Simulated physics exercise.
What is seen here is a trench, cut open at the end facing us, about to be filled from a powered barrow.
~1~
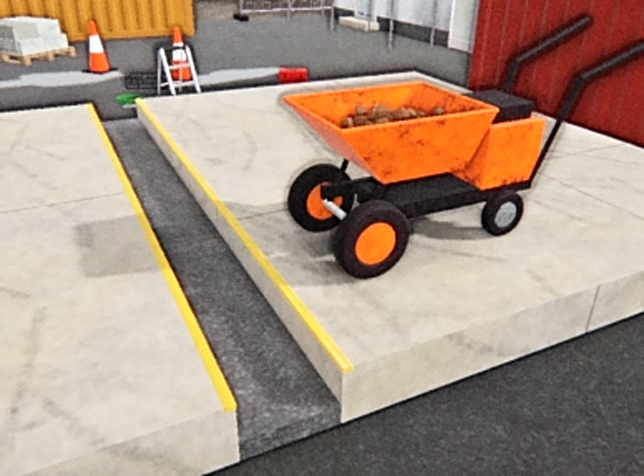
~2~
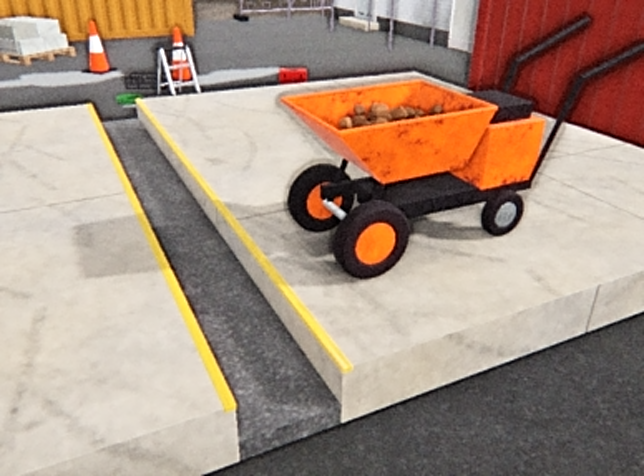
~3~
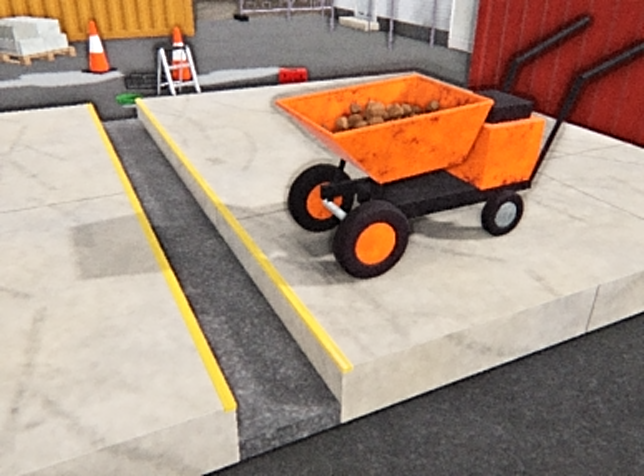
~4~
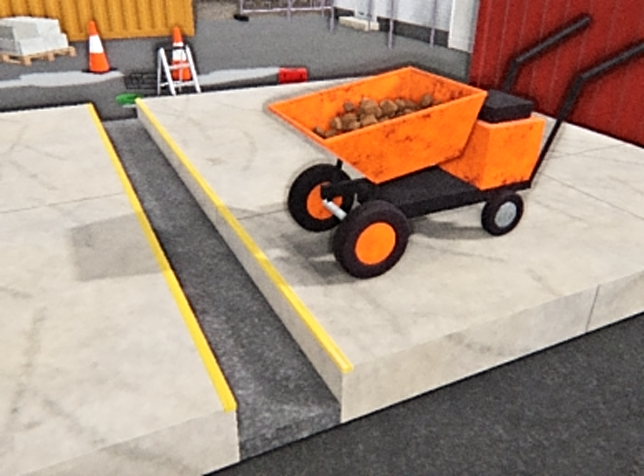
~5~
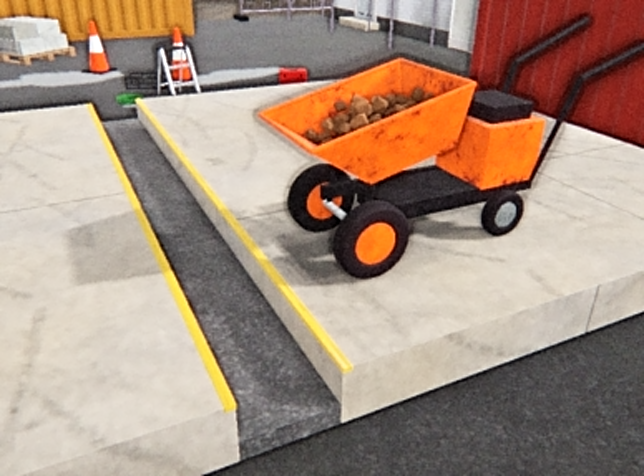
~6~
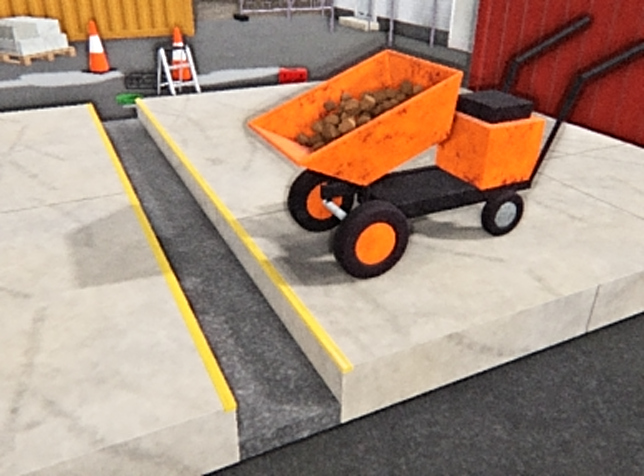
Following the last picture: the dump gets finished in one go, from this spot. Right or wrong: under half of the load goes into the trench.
Wrong.
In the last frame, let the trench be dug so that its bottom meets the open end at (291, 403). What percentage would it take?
Around 80 per cent.
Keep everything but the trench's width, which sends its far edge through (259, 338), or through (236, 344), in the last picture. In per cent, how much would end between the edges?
10 %, 60 %.
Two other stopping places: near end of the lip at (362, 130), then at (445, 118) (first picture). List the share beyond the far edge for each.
Roughly 0 and 0 percent respectively.
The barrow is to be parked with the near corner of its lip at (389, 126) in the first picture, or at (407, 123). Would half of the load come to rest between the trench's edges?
Note: Stop one, a majority share; stop two, a majority share.
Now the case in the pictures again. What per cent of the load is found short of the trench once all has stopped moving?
Roughly 0 in a hundred.
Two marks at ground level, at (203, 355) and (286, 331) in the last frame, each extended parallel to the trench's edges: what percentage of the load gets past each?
I'd say about 10 and about 90 in a hundred.
Soon, skip tipped steeply; all in the skip.
A while on, skip tipped right over; about two thirds in the skip; about a third in or heaped over the trench; a stray few beyond it; a stray few falling.
Towards the end, skip tipped right over; nearly all in or heaped over the trench; a small part beyond it.
Finally, skip tipped right over; nearly all in or heaped over the trench; a small part beyond it.
